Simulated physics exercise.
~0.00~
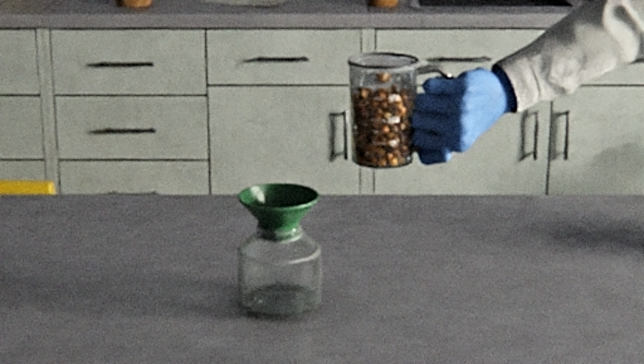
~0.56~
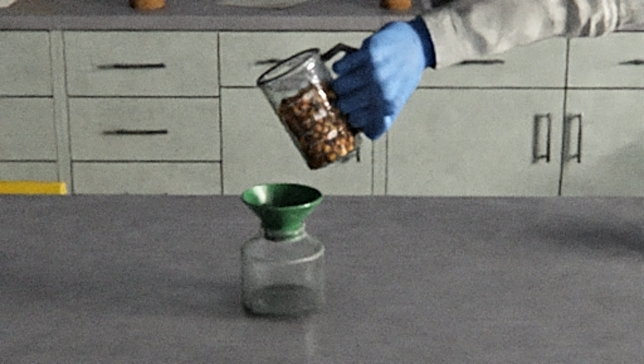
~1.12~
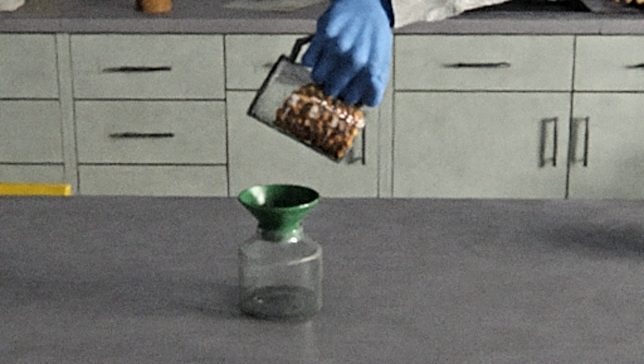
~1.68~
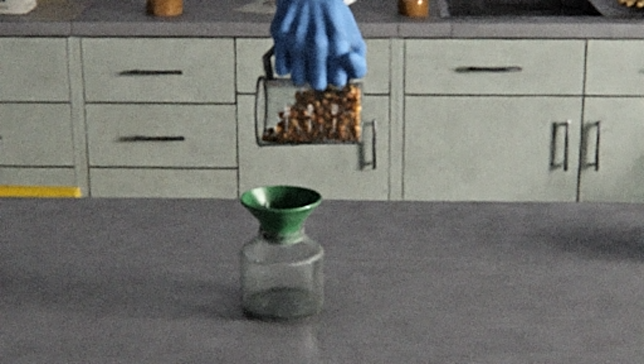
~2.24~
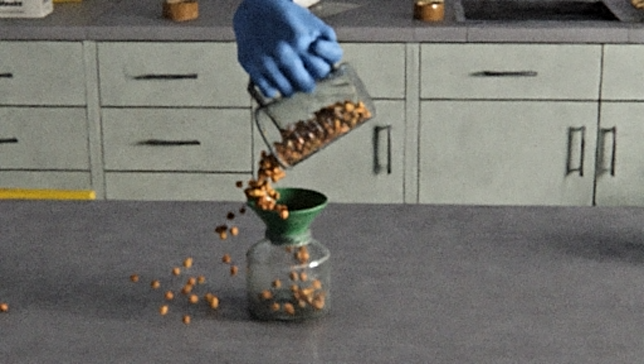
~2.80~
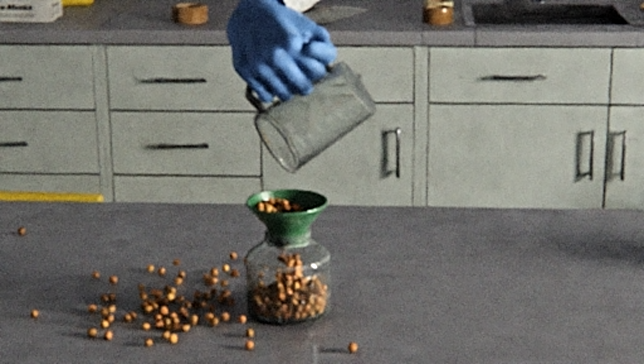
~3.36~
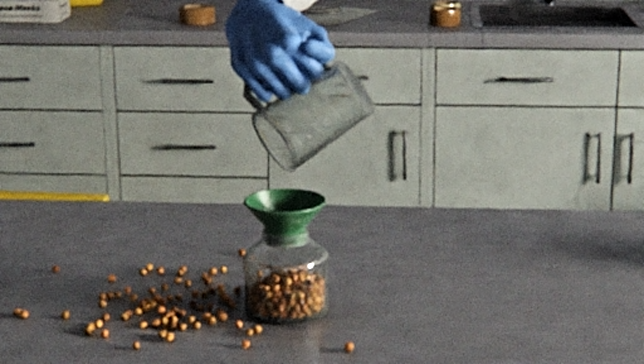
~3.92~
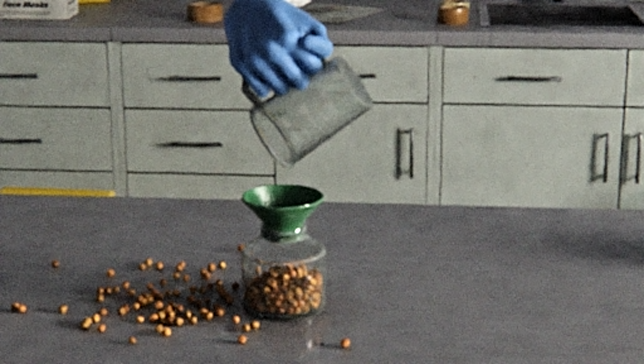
A clear measuring cup full of roasted chickpeas, held by a blue-gloved hand, moves in from the right above a grey worktop, seen from the front and slightly above, with pale green cabinets behind. Below it stands a clear jar with a green funnel in its neck. The hand tips the cup steadily onto its side, then further over, and the brown chickpeas pour out toward the left. Many drop through the funnel, while others miss and scatter over the worktop, mostly to the left. The tilted cup ends up empty, the funnel clears, and the bulk rests in the jar.
